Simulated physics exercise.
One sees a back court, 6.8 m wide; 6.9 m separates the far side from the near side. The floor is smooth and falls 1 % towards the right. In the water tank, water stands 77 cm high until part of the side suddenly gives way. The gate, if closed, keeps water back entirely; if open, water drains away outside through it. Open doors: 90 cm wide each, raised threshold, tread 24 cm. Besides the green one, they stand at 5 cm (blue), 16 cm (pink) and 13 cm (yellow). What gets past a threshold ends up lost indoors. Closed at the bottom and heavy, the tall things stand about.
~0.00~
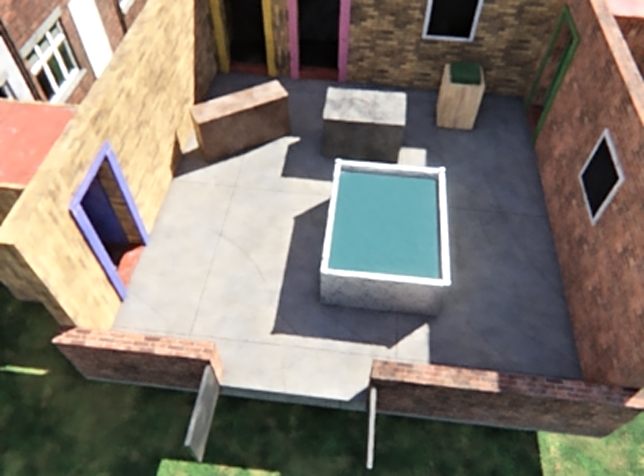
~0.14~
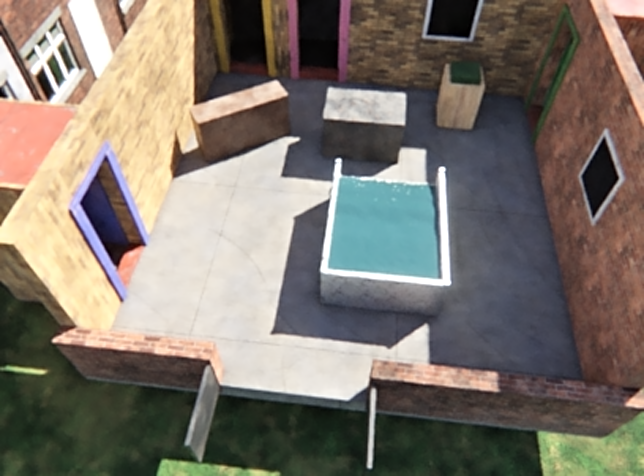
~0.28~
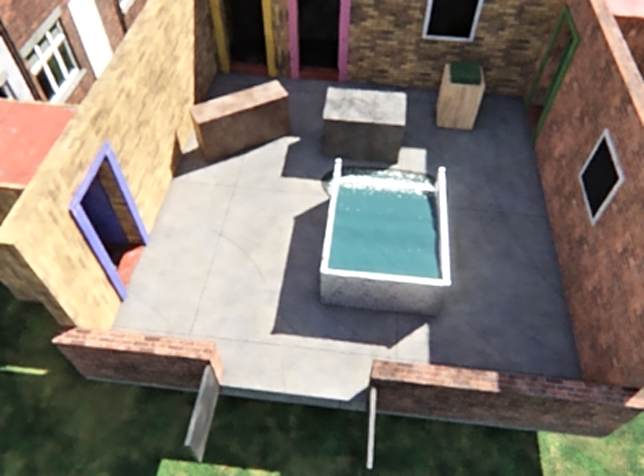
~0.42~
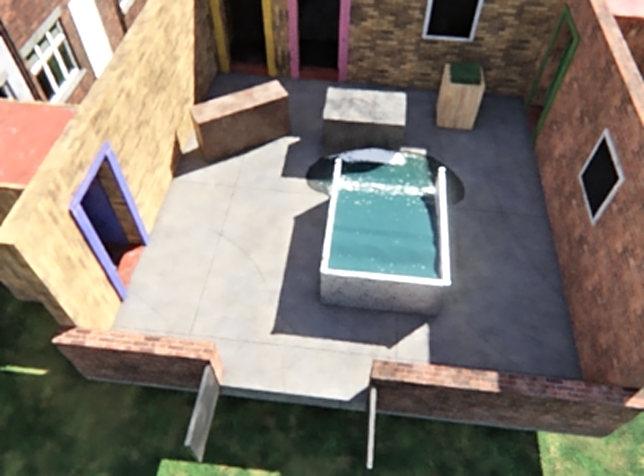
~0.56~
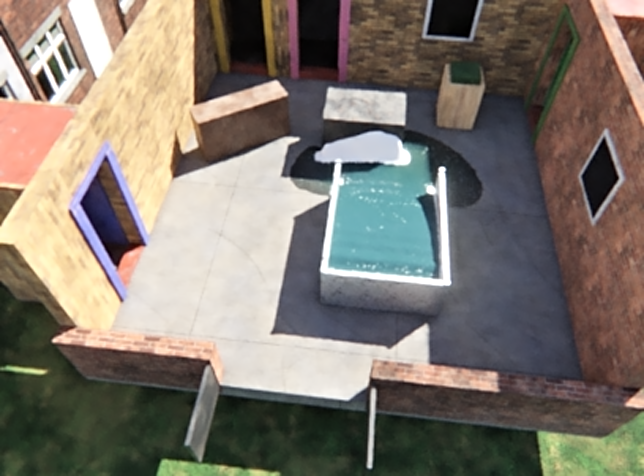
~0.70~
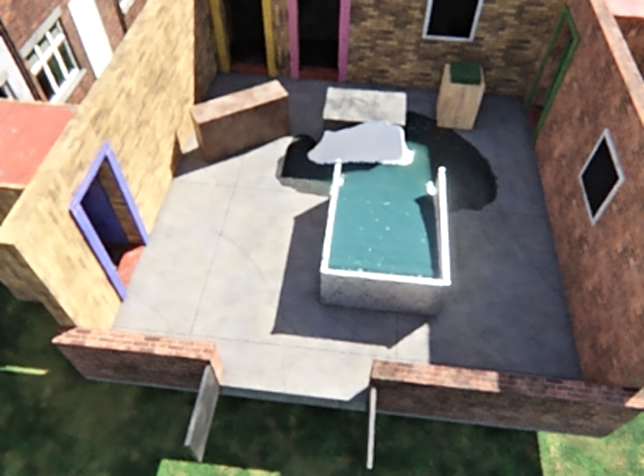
The footage shows a walled back court with a tank of still teal water; the tank's far side opens, and water pours out, spreading in a widening dark pool across the grey floor around the nearby blocks.
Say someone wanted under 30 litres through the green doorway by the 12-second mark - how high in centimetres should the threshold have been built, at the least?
They should have built it at least 25 cm high.
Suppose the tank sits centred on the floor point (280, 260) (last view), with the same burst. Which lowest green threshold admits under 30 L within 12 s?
Some 9.5 cm.
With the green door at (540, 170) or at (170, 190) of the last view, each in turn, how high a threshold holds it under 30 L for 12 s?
Around 18 and 19 cm respectively.
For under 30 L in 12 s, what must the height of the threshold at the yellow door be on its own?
Yellow: Roughly 7.5 cm.
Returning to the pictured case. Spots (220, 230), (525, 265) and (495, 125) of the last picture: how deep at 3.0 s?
In that order: 2, 0 and 13 cm.
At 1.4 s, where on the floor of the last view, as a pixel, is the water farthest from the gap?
In the last picture, around (477, 94).
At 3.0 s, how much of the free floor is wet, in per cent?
Around 50 per cent of the free floor.
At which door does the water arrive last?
Last in order comes the yellow door.
After 1.4 s water covers 25 % of the floor, deepest (53 cm) near (381, 166); it has not reached the green door.
After 3.0 s water covers 50 % of the floor, deepest (33 cm) near (518, 98); 25 cm at the green door, 62 litres in over its 18 cm threshold.
After 12.0 s water covers 95 % of the floor, deepest (10 cm) near (410, 94); 7 cm at the green door, 91 litres in over its 18 cm threshold.
At the green door as built, the water arrived by 1.5 s and peaked near 28 cm at 2.6 s.
Run again over the same 12 s with other heights there, 60 litres in over 21 cm, 17 litres over 28 cm. The limit of 30 litres is kept from about 25 cm up.
